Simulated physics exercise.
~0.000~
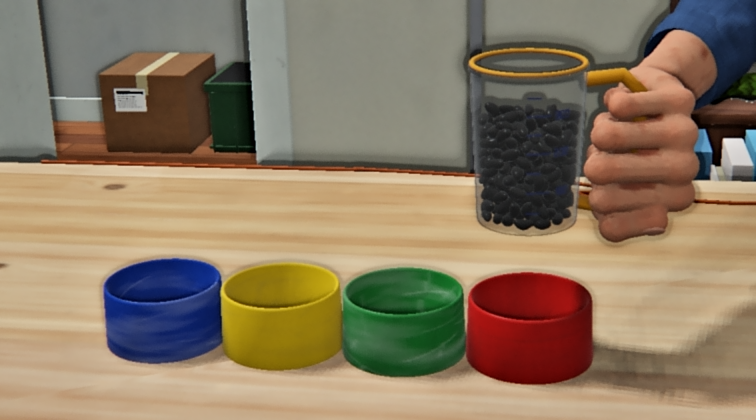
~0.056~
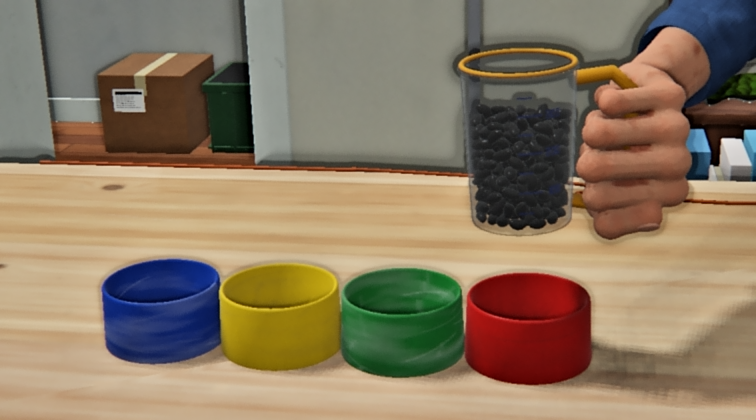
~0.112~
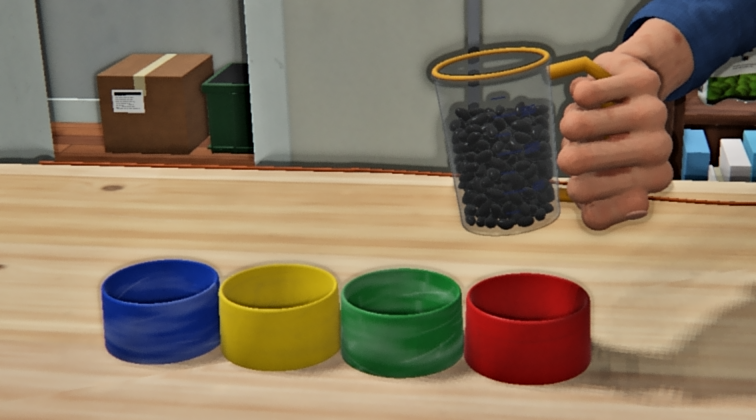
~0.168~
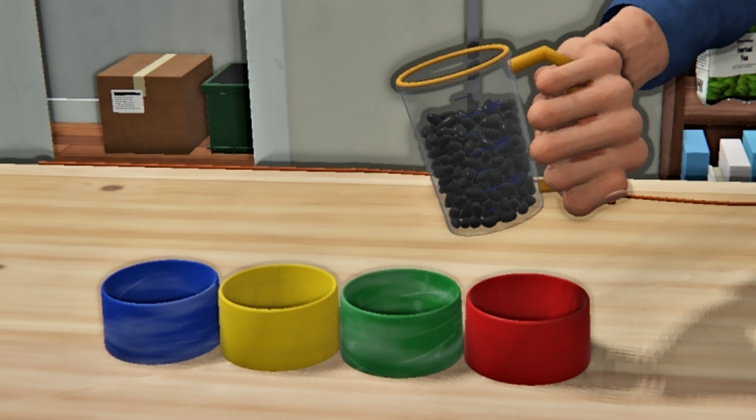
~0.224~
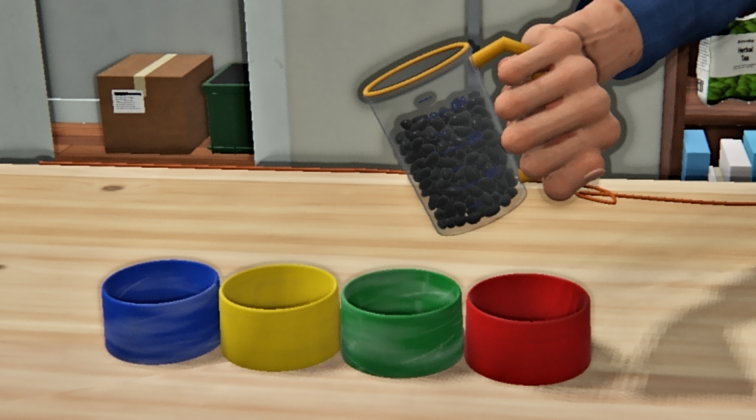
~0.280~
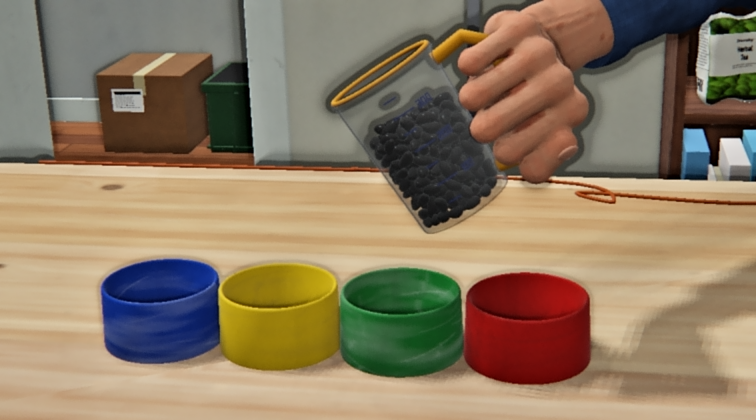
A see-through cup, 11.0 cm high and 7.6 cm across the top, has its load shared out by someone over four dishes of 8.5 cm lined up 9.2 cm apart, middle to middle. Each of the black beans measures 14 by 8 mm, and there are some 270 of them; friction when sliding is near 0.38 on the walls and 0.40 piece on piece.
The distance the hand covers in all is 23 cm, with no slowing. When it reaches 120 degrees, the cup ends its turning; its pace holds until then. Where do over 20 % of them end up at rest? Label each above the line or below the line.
Red: Below the line; blue: Above the line; green: Below the line; yellow: Below the line; counter: Above the line.
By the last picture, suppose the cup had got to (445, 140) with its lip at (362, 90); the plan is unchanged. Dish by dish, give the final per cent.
Per cent kept: Red 0; blue 60; green 0; yellow 0.
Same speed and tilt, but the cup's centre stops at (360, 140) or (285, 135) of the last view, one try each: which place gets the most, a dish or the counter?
Most lands at yellow on the first run and at blue on the second.
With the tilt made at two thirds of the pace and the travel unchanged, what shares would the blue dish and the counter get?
In that case I'd put blue at 60 and the counter at 40.
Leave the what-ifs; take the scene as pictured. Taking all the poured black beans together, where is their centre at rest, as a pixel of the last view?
My guess is close to (126, 323).
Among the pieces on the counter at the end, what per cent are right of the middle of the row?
0 percent.
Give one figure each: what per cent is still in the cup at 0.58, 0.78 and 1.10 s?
100, 95, 10.
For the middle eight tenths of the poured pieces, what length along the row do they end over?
Some 19 cm.
After 0.58 s, tilt 76 degrees; cup holds 100 %.
After 0.78 s, tilt 105 degrees; cup holds 95 %.
After 1.10 s, tilt 120 degrees; cup holds 10 %, blue 40 %.
By 2.4 s all is still; red 0 %, blue 50 %, green 0 %, yellow 0 %, counter 50 %.
